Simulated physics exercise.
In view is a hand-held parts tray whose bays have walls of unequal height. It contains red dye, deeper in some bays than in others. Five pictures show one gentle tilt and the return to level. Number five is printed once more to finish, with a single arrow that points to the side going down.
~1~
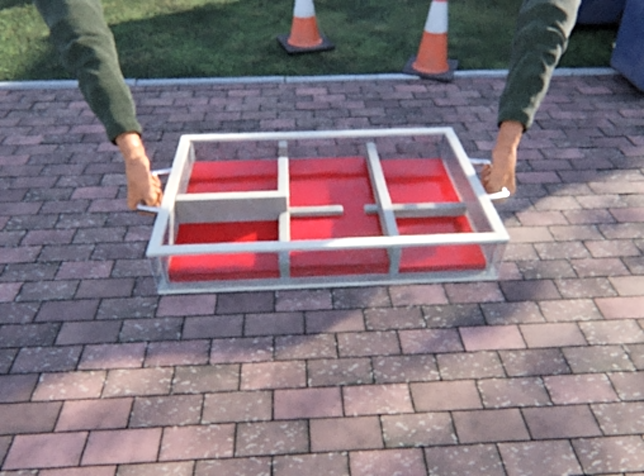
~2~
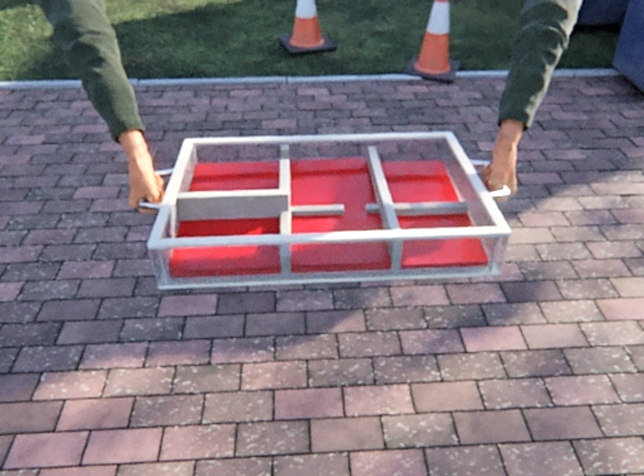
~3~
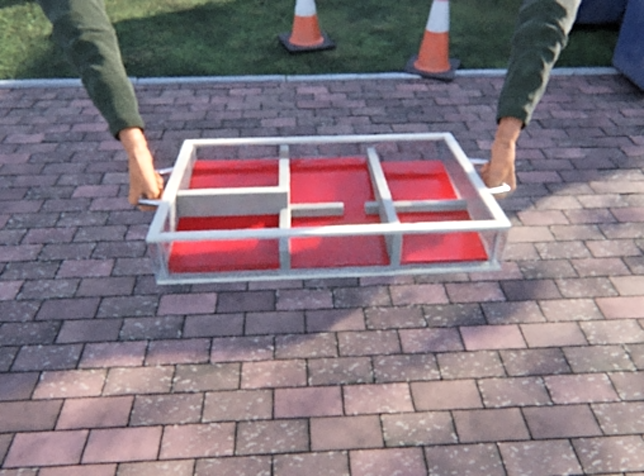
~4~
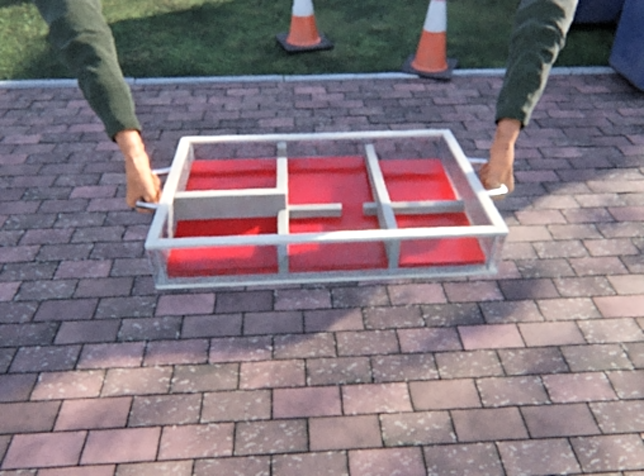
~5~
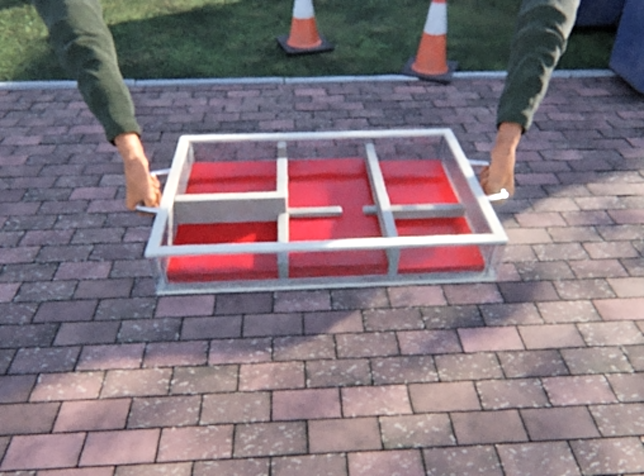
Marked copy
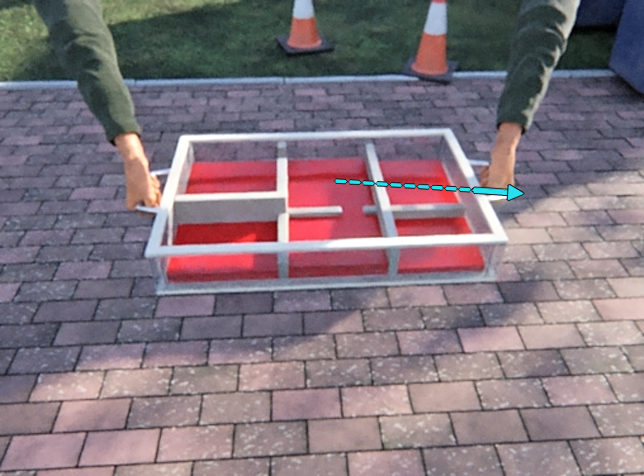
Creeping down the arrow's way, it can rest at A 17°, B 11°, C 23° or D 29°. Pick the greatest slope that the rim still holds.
Tilt A just does it.
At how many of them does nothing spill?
Two of the four.
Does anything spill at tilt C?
Yes, that goes wrong.
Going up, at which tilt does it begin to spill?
Tilt C.
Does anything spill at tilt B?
No, not at all.
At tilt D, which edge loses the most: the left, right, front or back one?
The right rim.
The arrow ends at (517, 193).
With A, nothing spills; the back middle bay holds the most.
With B, nothing spills; the back middle bay holds the most.
With C, about 7 % goes over the rim.
With D, about 34 % goes over the rim.
